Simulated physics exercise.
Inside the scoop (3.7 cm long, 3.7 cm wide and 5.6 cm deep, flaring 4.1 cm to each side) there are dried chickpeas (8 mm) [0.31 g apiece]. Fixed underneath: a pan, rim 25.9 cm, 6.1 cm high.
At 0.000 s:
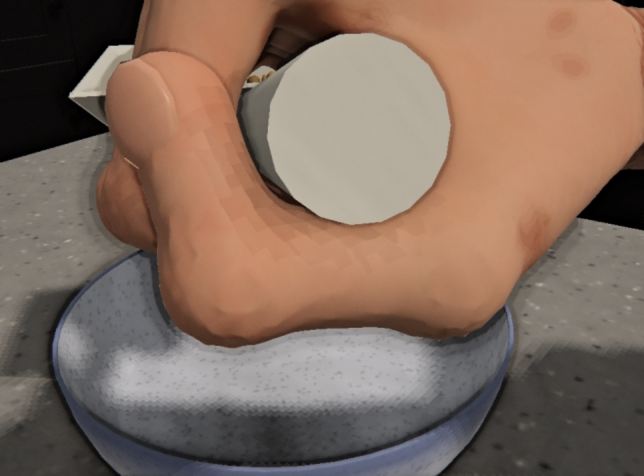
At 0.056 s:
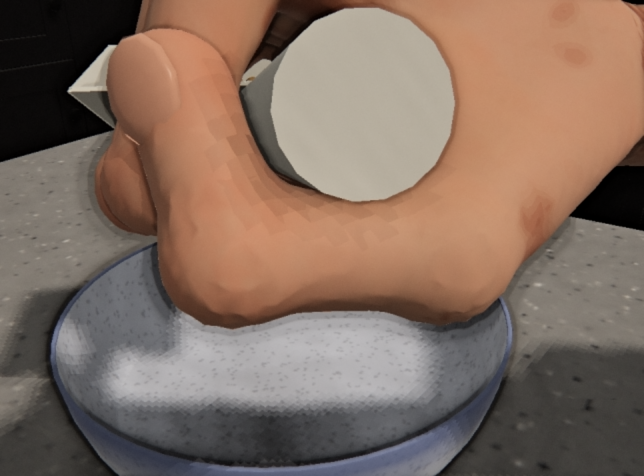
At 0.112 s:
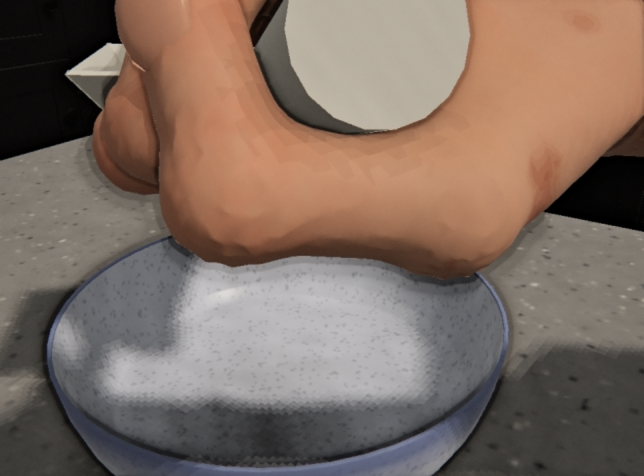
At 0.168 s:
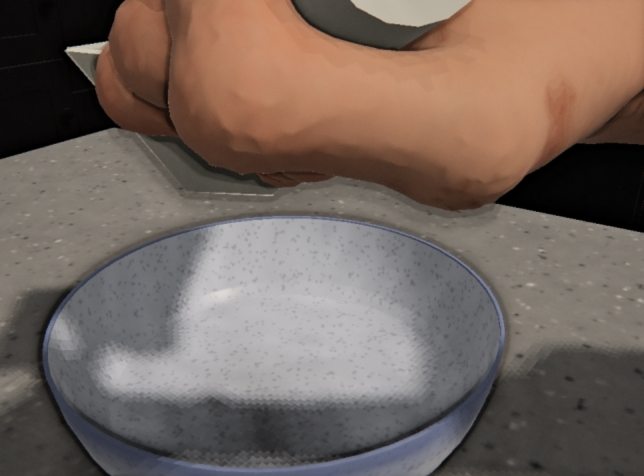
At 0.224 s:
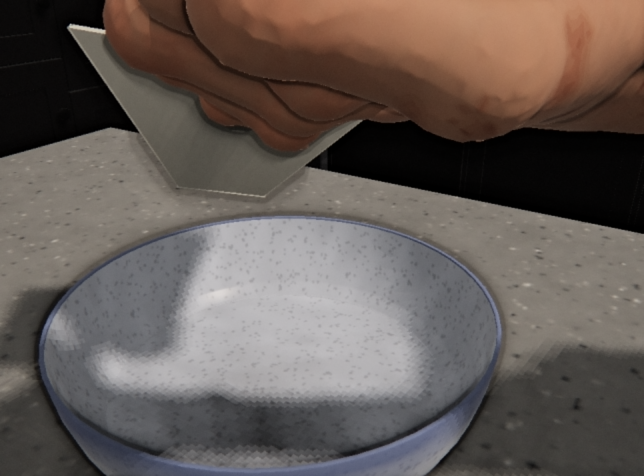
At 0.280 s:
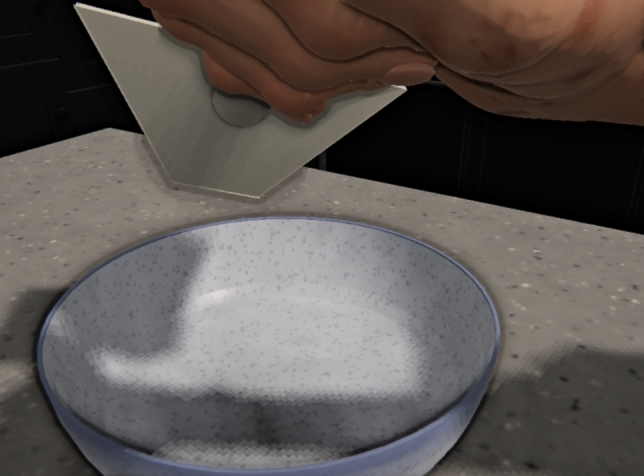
A large bare hand, its wrist at the right, grips a grey metal scoop by its thick pale round handle above a blue-rimmed, speckled bowl. The close view looks slightly down on a speckled grey counter before dark cupboards. The hand rises and rolls over, hiding the handle's end and baring the scoop's angular plate at upper left, while the bowl and view stay nearly still.
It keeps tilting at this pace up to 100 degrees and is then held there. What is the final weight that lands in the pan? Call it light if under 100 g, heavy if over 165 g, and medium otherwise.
Medium.
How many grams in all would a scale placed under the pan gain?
110 g, approximately.
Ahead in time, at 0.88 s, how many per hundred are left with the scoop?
Roughly 85 per cent remains.
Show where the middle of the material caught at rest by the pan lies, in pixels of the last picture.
Near pixel (330, 336).
After 0.61 s, tilt 50 degrees; 0 g in the pan, scoop holds 100 %.
After 0.88 s, tilt 74 degrees; 6 g in the pan, scoop holds 85 %.
After 1.13 s, tilt 97 degrees; 109 g in the pan, scoop holds 5 %.
After 1.37 s, tilt 100 degrees; 114 g in the pan, scoop holds 0 %.
In the end, at 1.7 s, 114 g in the pan, scoop holds 0 %.
